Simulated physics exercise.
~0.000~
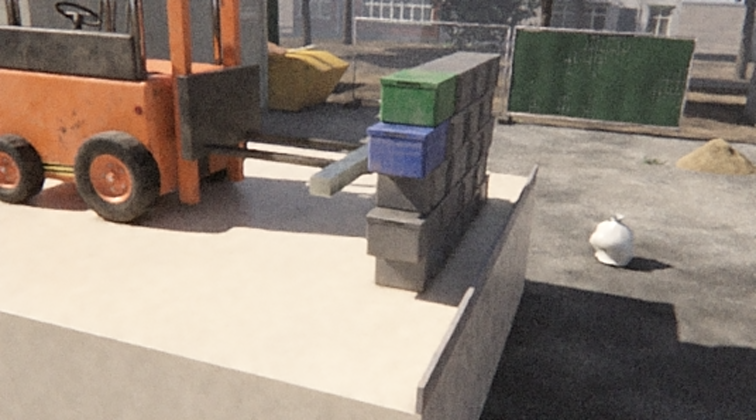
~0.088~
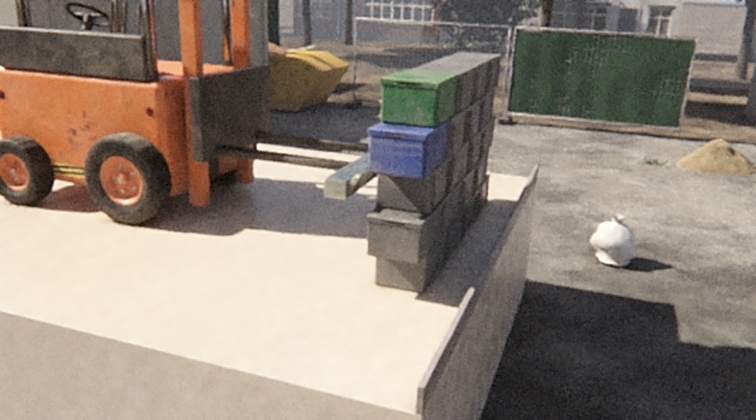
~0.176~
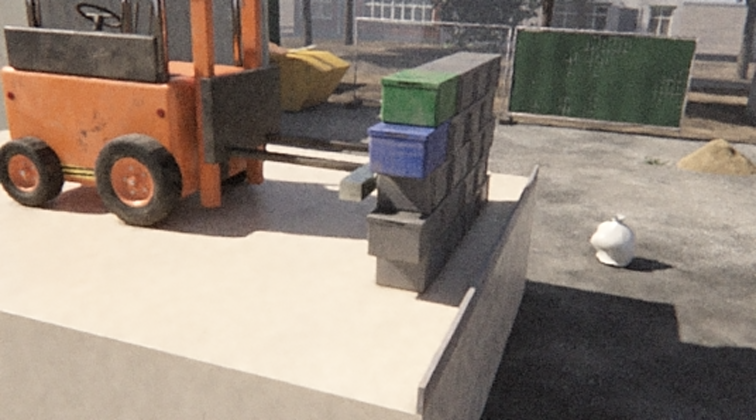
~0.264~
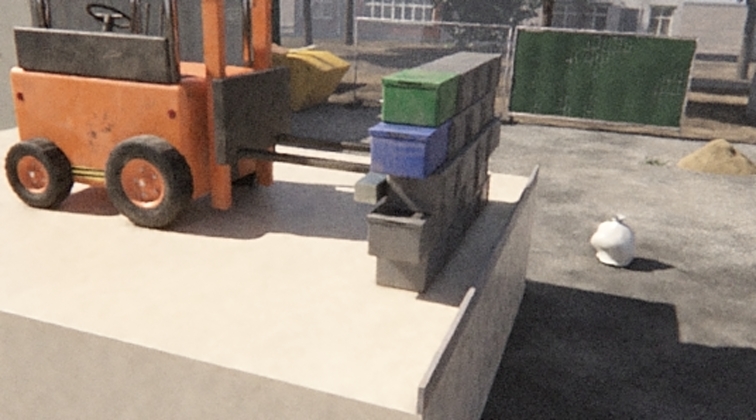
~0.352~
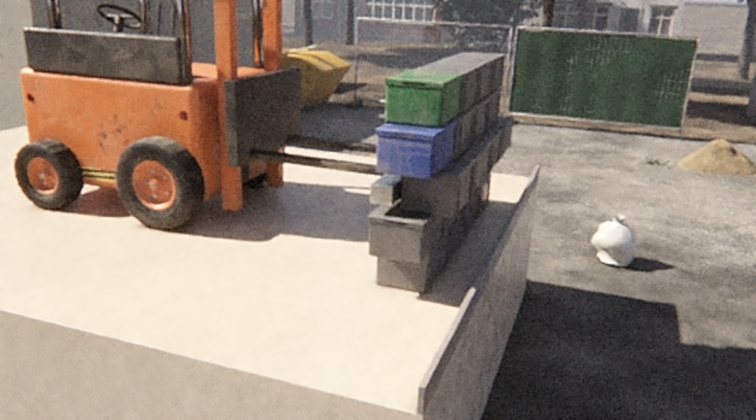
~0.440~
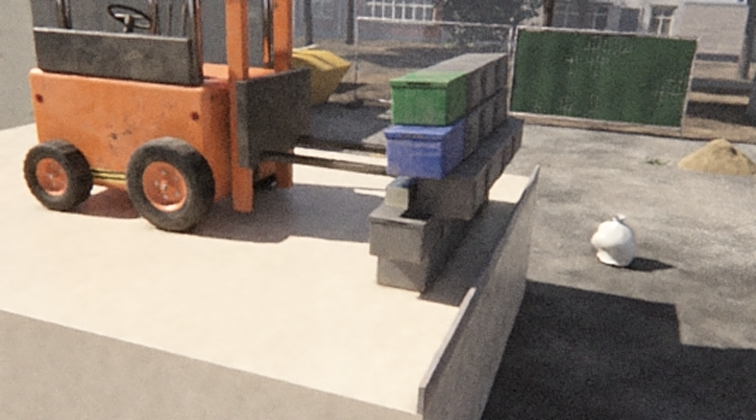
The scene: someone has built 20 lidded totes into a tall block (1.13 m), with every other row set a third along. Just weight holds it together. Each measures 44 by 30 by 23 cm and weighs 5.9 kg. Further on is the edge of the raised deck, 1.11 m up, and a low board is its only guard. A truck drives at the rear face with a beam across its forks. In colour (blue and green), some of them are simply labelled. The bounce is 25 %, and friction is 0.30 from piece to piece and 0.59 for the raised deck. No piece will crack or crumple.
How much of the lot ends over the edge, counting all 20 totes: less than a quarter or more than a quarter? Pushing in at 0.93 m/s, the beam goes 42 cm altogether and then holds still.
The portion lost over the brink goes past one fourth.
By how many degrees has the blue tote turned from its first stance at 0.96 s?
Something like 70°, give or take.
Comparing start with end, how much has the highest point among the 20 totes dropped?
I make it close to 30 cm.
Around 0.62 s, none of the 20 totes over the edge, 15 disturbed; green tote tipped 24°; blue tote tipped 22°.
Around 0.96 s, 4 of the 20 totes over the edge; blue tote tipped 72°, 28 cm lower; green tote tipped 26°, 20 cm lower.
Around 1.34 s, 7 of the 20 totes over the edge; blue tote tipped 50°, 1.10 m lower; green tote 29 cm lower.
Around 1.82 s, 11 of the 20 totes over the edge; blue tote on its side; green tote 29 cm lower.
Finally (2.0 s), 11 of the 20 totes over the edge; blue tote tipped 40°, 1.70 m lower; green tote 29 cm lower. That is 55 per cent. Seen by the last camera, middles, green tote near (455, 157).
